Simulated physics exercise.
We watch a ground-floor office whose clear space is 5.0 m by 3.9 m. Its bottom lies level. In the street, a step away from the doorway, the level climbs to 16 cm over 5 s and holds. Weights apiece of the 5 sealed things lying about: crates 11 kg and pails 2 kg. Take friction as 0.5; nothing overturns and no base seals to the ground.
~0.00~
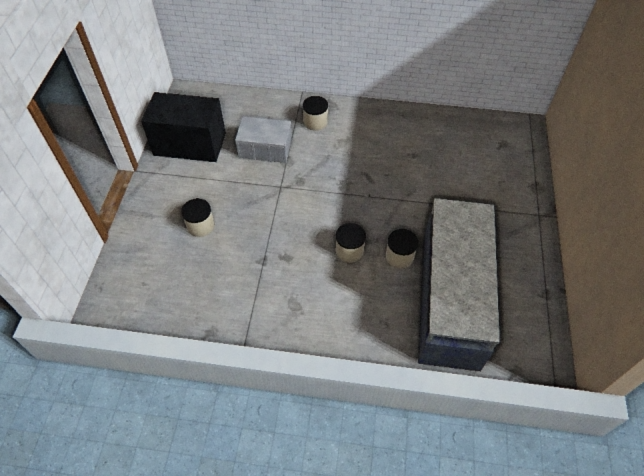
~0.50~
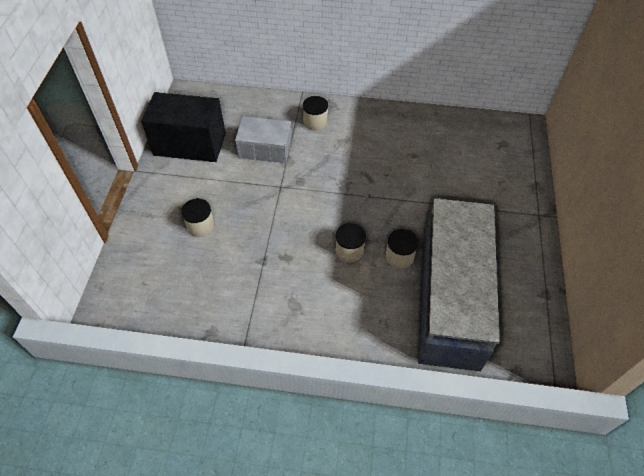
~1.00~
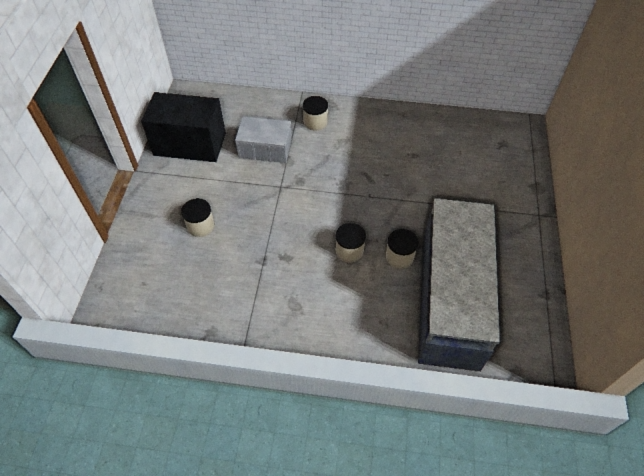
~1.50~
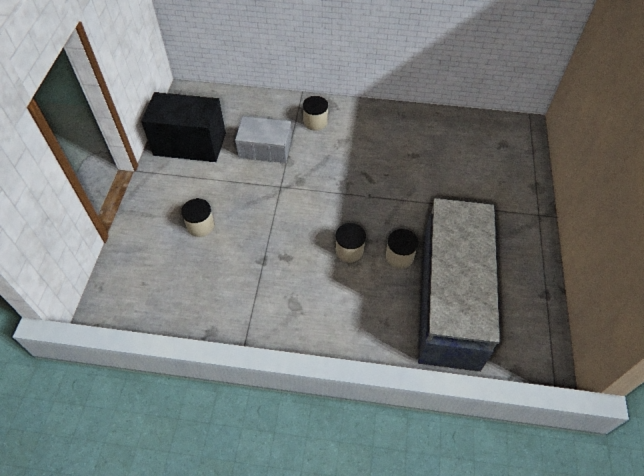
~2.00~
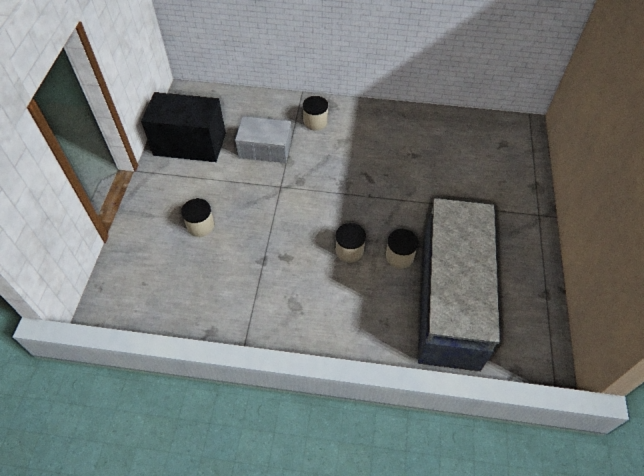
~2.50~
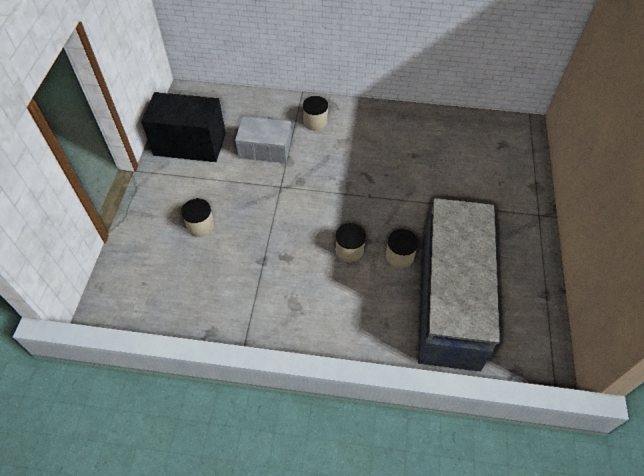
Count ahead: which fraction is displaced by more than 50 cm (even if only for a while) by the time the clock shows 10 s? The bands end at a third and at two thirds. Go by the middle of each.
Share: One to two thirds.
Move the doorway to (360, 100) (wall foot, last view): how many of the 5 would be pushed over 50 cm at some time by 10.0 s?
In that case 3 of them.
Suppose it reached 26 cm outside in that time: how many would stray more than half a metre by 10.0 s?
In that case 3 of them.
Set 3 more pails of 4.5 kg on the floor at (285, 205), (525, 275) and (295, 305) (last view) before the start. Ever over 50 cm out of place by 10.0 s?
In turn: Over, short of it, short of it.
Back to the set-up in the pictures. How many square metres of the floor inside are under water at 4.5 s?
Roughly 3.5 m2.
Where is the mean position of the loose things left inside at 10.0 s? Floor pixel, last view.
Around (337, 240).
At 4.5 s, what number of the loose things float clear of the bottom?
I count 0.
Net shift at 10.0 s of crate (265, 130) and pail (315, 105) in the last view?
In turn: 0 cm, 0 cm.
After 3.5 s 0 of 5 are over 50 cm from their spots; 0 afloat.
After 4.5 s 0 of 5 are over 50 cm from their spots; 0 afloat.
After 7.0 s 1 of 5 are over 50 cm from their spots; 1 afloat.
After 10.0 s 3 of 5 are over 50 cm from their spots, and 3 have been at some point; 3 afloat.
